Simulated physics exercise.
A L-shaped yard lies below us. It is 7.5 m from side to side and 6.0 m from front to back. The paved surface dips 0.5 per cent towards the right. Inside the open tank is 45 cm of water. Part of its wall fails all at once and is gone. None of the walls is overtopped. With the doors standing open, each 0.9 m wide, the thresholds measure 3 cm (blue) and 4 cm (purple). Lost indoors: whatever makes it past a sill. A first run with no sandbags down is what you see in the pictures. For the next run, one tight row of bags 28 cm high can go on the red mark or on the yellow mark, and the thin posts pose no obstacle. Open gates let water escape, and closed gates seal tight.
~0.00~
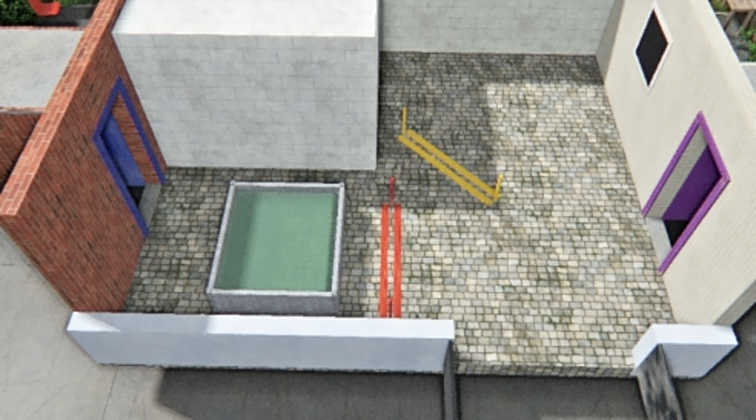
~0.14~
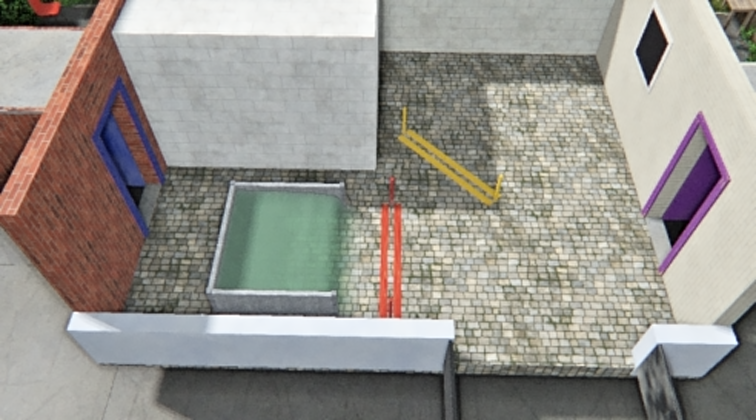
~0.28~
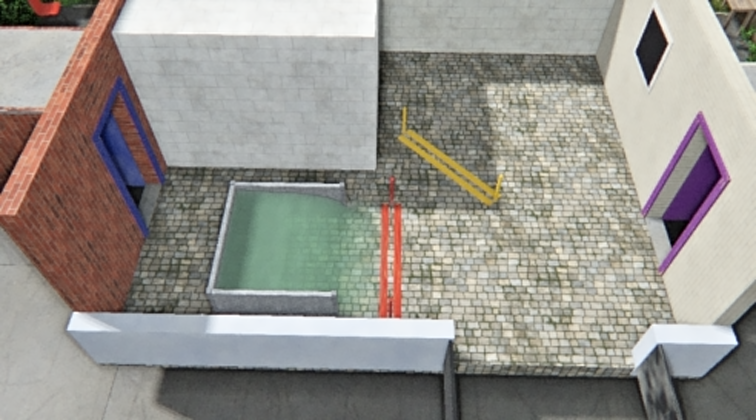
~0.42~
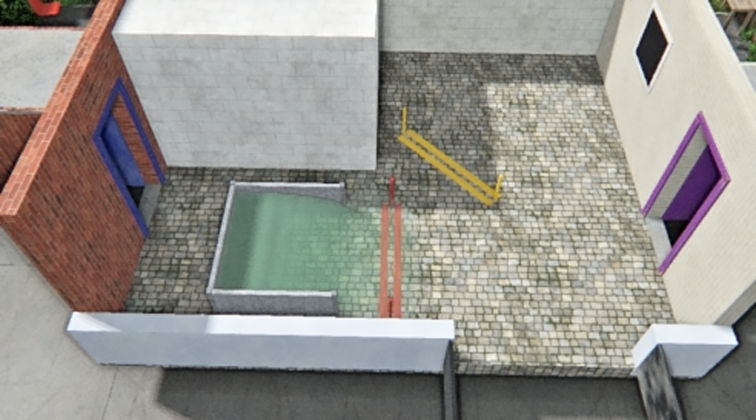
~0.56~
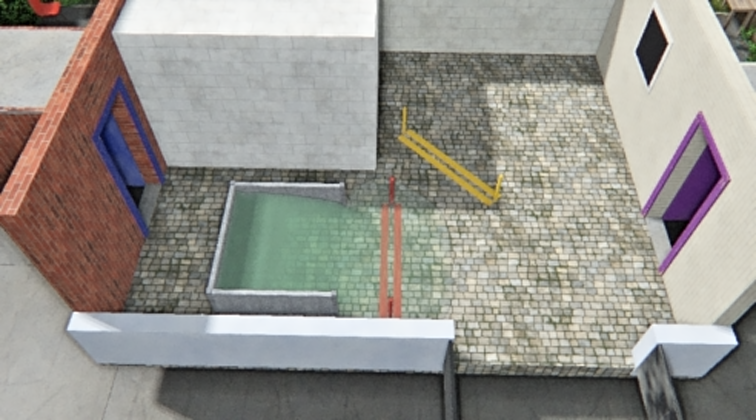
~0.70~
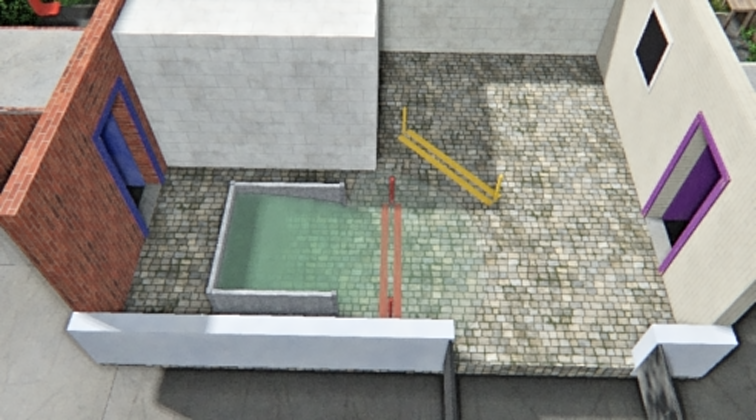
Paved yard seen from above, with the right side of a tank vanishing and greenish water spreading rightward across a red barrier.
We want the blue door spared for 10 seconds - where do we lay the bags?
Lay them on yellow.
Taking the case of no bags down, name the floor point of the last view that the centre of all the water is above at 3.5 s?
The water's centre sits about at (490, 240).
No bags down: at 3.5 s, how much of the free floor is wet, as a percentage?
Some 55 per cent of it.
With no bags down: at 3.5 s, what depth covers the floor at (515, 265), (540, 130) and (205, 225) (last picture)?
3, 2 and 0 cm.
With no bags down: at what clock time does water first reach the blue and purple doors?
Arrival: Blue not within the 10 s, purple 1.8 s.
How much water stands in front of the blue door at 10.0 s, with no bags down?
Depth: Approx. 0.0 cm.
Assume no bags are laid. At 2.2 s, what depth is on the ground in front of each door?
So blue stands at 0 cm, while purple stands at 9 cm.
After 1.4 s water covers 35 % of the floor and is deepest (17 cm) near (350, 283) in the run without bags; in at the blue door, 0 L with no bags, 0 L with the row on red, 0 L on yellow.
After 2.2 s water covers 50 % of the floor and is deepest (17 cm) near (663, 302) in the run without bags; in at the blue door, 0 L with no bags, 0 L with the row on red, 0 L on yellow.
After 3.5 s water covers 55 % of the floor and is deepest (16 cm) near (673, 338) in the run without bags; in at the blue door, 0 L with no bags, 4 L with the row on red, 0 L on yellow.
After 6.0 s water covers 55 % of the floor and is deepest (10 cm) near (597, 77) in the run without bags; in at the blue door, 0 L with no bags, 27 L with the row on red, 0 L on yellow.
After 10.0 s water covers 70 % of the floor and is deepest (8 cm) near (383, 60) in the run without bags; in at the blue door, 0 L with no bags, 45 L with the row on red, 0 L on yellow.
